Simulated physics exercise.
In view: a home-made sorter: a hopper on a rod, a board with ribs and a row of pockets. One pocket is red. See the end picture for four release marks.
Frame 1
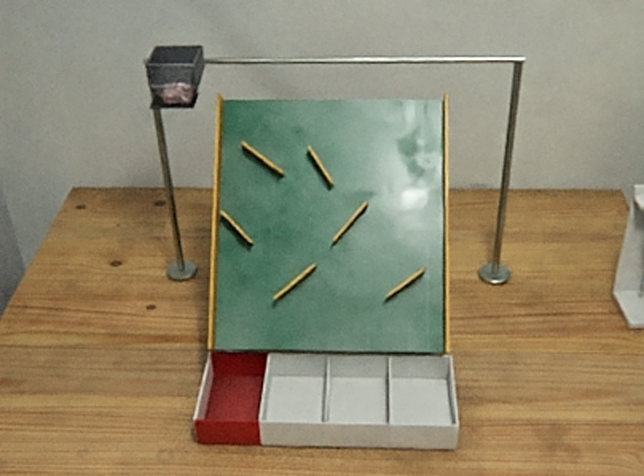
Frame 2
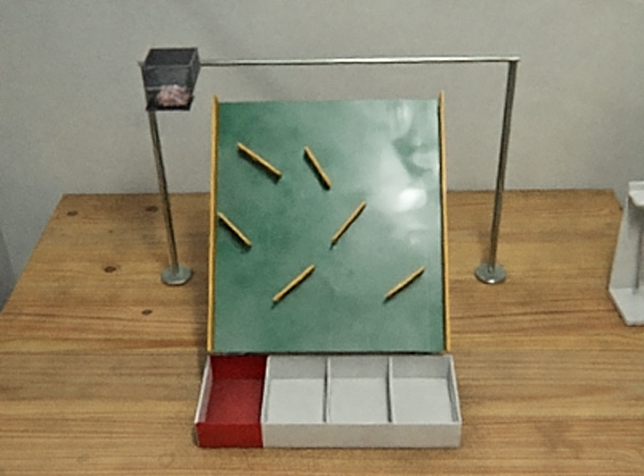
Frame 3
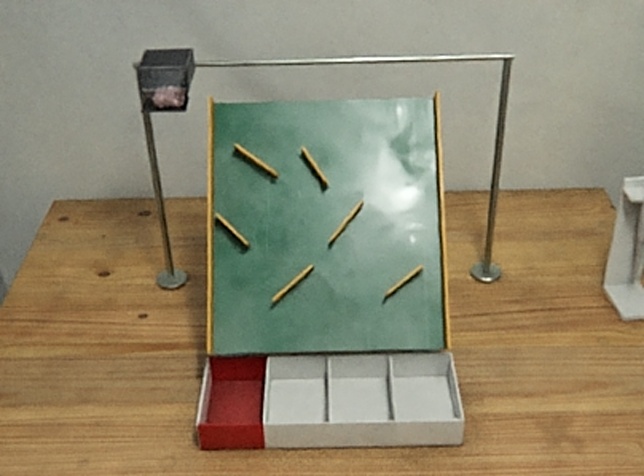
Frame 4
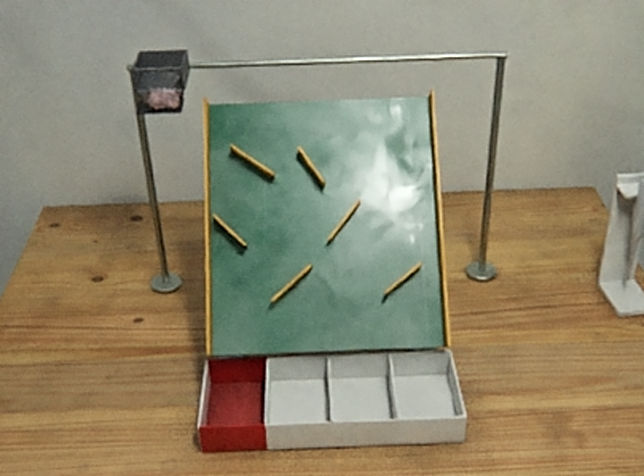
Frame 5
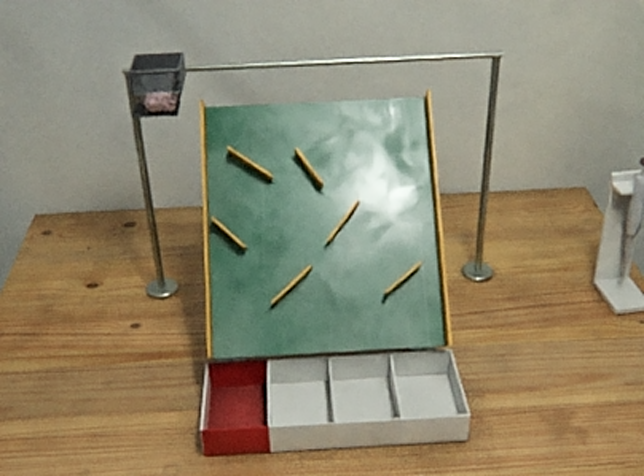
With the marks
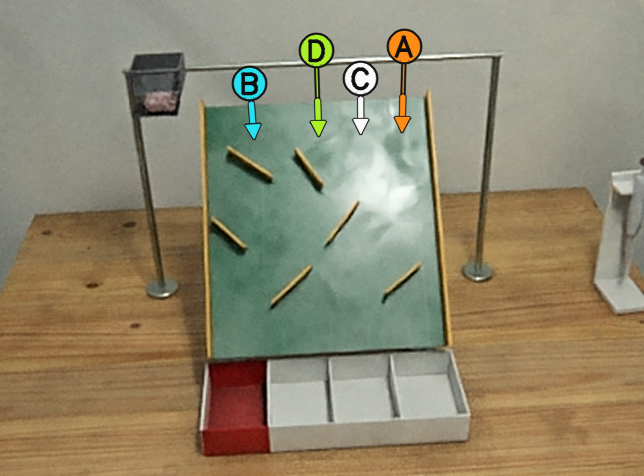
Viewpoint drifting slightly around a motionless green ribbed board, with a small hopper on a rod upper left, red pocket below.
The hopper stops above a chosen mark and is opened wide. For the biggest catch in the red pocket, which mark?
D works best here.
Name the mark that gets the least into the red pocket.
That would be A.
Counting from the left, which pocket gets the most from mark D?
The first.
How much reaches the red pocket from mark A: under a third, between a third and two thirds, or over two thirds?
It is under a third.
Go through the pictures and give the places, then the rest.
In the first picture, hopper at (180, 94), sugar pearls, door shut.
In the second picture, ribs (238, 144) to (280, 174), (306, 147) to (330, 183).
In the third picture, ribs (216, 213) to (248, 244), (331, 240) to (362, 201).
In the fourth picture, ribs (272, 301) to (311, 265), (386, 293) to (421, 264).
In the fifth picture, red pocket at (236, 439), number 1 of 4 from the left.
On the marked copy, mark A meets the board at (402, 126); mark B meets the board at (253, 133); mark C meets the board at (360, 128); mark D meets the board at (318, 130).
Choosing A, a stray few in the red pocket, most in other pockets, about a quarter outside the box.
Choosing B, about a quarter in the red pocket, about half in other pockets, about a quarter outside the box.
Choosing C, about a third in the red pocket, about half in other pockets, a small part outside the box.
Choosing D, about two thirds in the red pocket, about a quarter in other pockets, a small part outside the box.
